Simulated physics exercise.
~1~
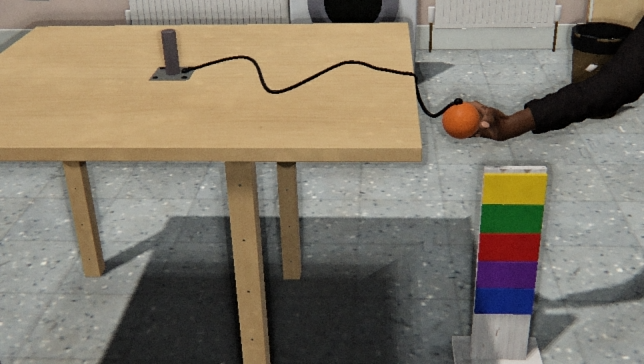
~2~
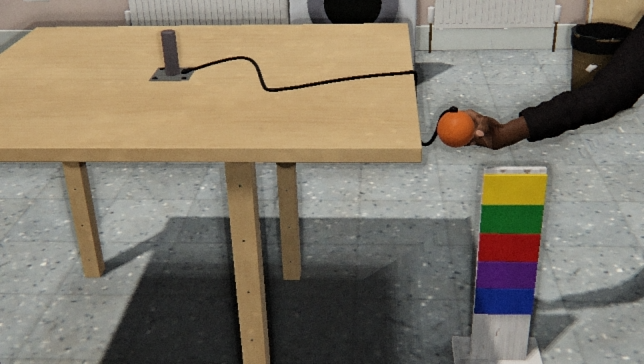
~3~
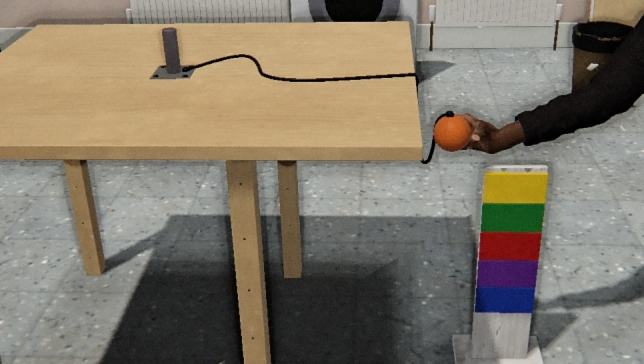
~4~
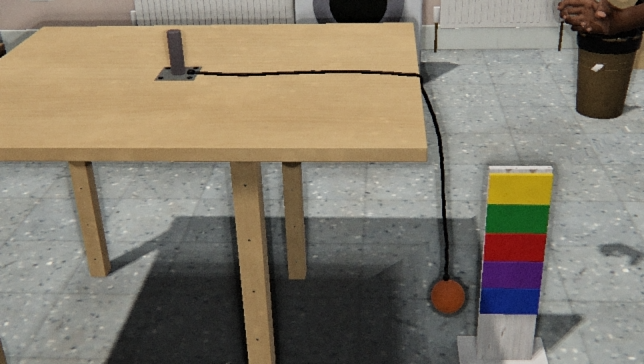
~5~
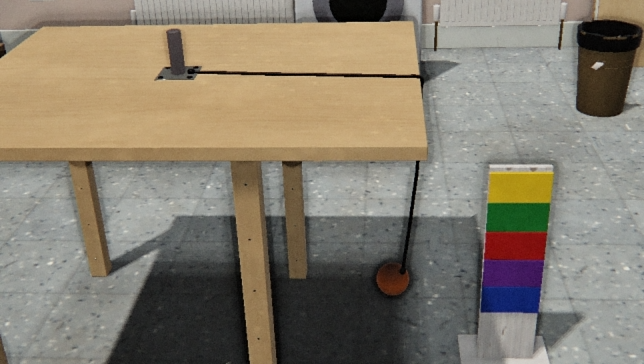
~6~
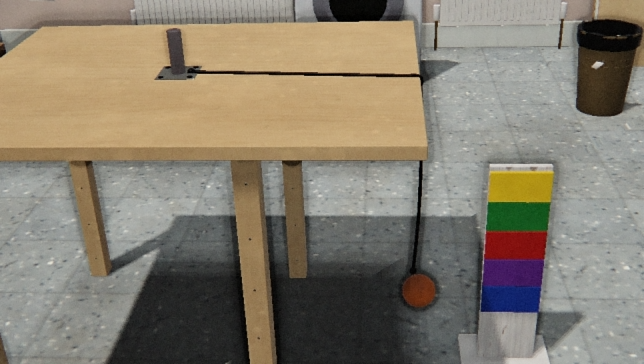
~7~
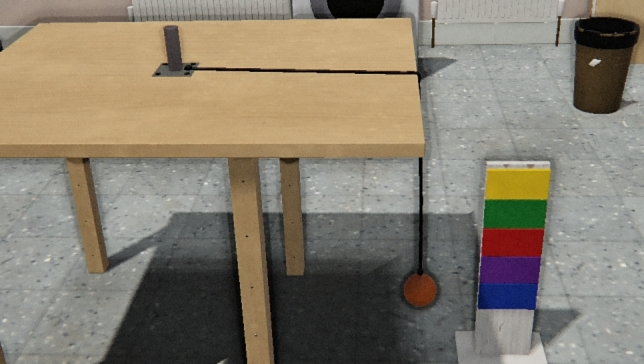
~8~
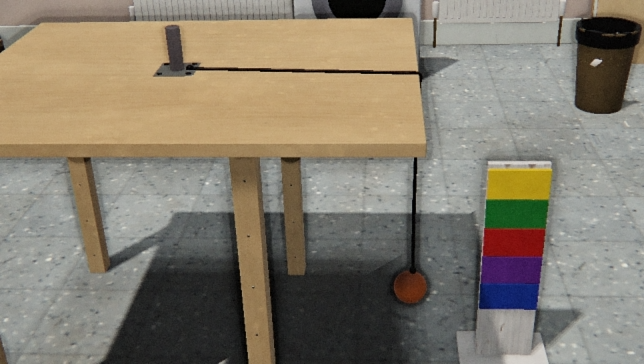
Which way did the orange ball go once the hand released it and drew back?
It moved down, dropping beside the table's edge on its cord.
